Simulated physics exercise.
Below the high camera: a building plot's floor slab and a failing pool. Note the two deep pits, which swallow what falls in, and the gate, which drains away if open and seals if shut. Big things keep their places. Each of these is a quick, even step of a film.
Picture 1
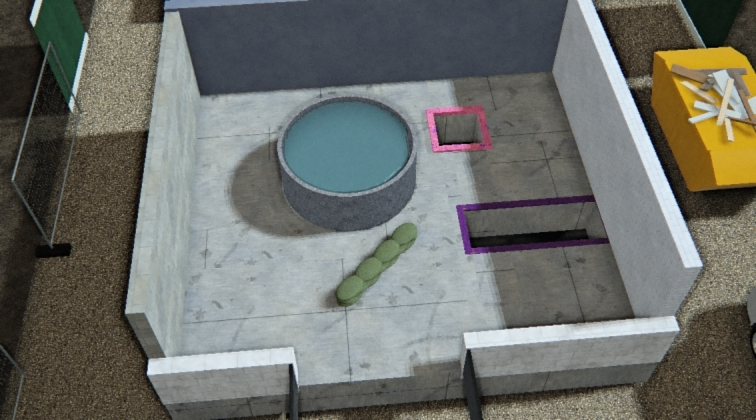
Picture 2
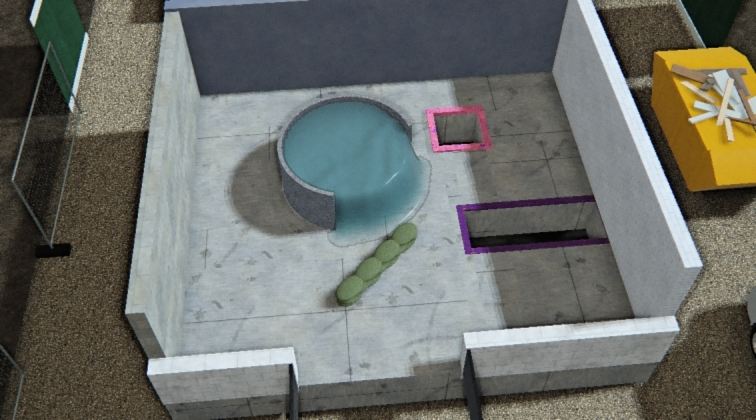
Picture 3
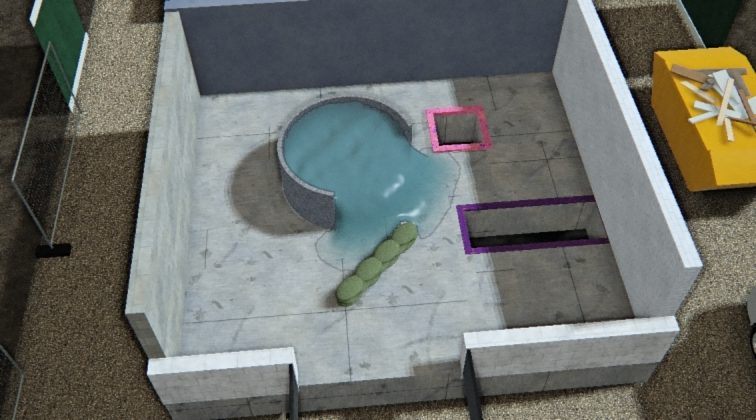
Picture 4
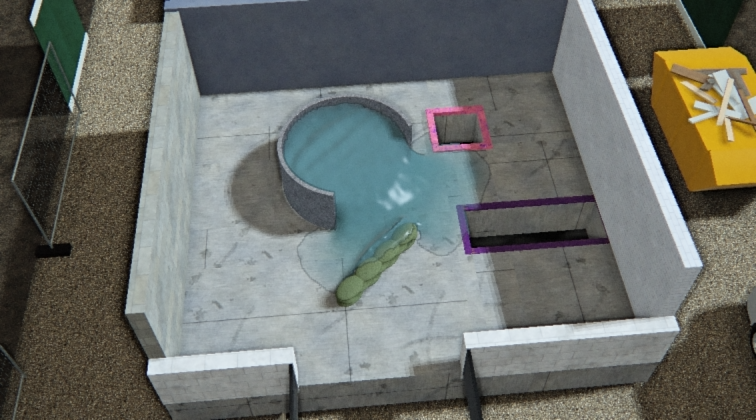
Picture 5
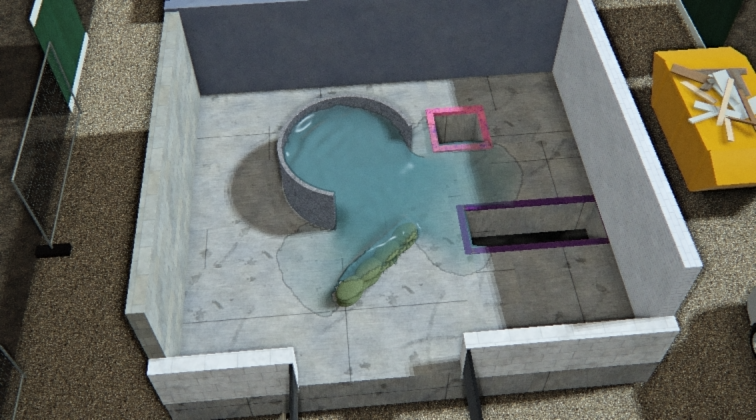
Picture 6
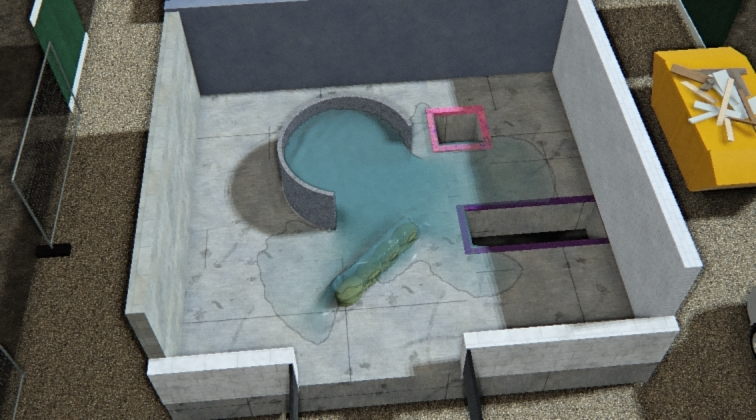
The clip shows a round, grey-walled pool standing full on a walled concrete floor, then its lower-right side opening and water pouring out, spreading around a green segmented object and rightward between two pits outlined in pink and purple.
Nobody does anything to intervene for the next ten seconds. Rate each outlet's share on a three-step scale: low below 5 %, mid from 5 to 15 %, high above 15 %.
Scale: Gate - mid, purple pit - high, pink pit - low.
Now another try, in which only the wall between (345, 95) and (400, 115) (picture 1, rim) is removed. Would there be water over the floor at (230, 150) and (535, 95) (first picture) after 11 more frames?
First point: Inundated; second point: Inundated.
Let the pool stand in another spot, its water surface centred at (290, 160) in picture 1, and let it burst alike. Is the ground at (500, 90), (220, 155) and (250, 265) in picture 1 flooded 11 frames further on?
In order: Unflooded, then unflooded, then unflooded.
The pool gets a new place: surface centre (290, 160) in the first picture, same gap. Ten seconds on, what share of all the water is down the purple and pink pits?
Estimated shares - purple: Some 30 in a hundred; pink: Some 4 in a hundred.
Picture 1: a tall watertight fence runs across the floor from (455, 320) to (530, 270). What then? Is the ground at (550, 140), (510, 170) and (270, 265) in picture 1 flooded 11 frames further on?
As the points were listed, they come out taken by the flood, taken by the flood, and finally taken by the flood.
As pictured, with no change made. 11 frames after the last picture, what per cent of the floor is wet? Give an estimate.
Roughly 60 %.
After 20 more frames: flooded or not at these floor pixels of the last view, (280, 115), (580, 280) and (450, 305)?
Points in order - 1: Unwetted; 2: Inundated; 3: Inundated.
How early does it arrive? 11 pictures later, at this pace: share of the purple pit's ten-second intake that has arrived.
Approximately 45 per cent.
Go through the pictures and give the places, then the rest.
The pool at (348, 146) is whole and still, in the first frame.
Water pours out at (398, 200) and has run to (331, 233), in the second frame.
The front is at (325, 254), out from the gap at (398, 201), in the third frame.
Water pours out at (398, 203) and has run to (471, 151), in the fourth frame.
The front is at (500, 149), out from the gap at (398, 203), in the fifth frame.
Water pours out at (398, 203) and has run to (545, 166), in the sixth frame.
A moment on, water covers 50 % of the floor; the gate 0 %, the purple pit 12 %, the pink pit 1 %.
Next, water covers 60 % of the floor; the gate 2 %, the purple pit 23 %, the pink pit 1 %.
Then, water covers 60 % of the floor; the gate 4 %, the purple pit 32 %, the pink pit 1 %.
Later, water covers 90 % of the floor; the gate 6 %, the purple pit 42 %, the pink pit 1 %.
In the end, water covers 95 % of the floor; the gate 8 %, the purple pit 49 %, the pink pit 1 %.
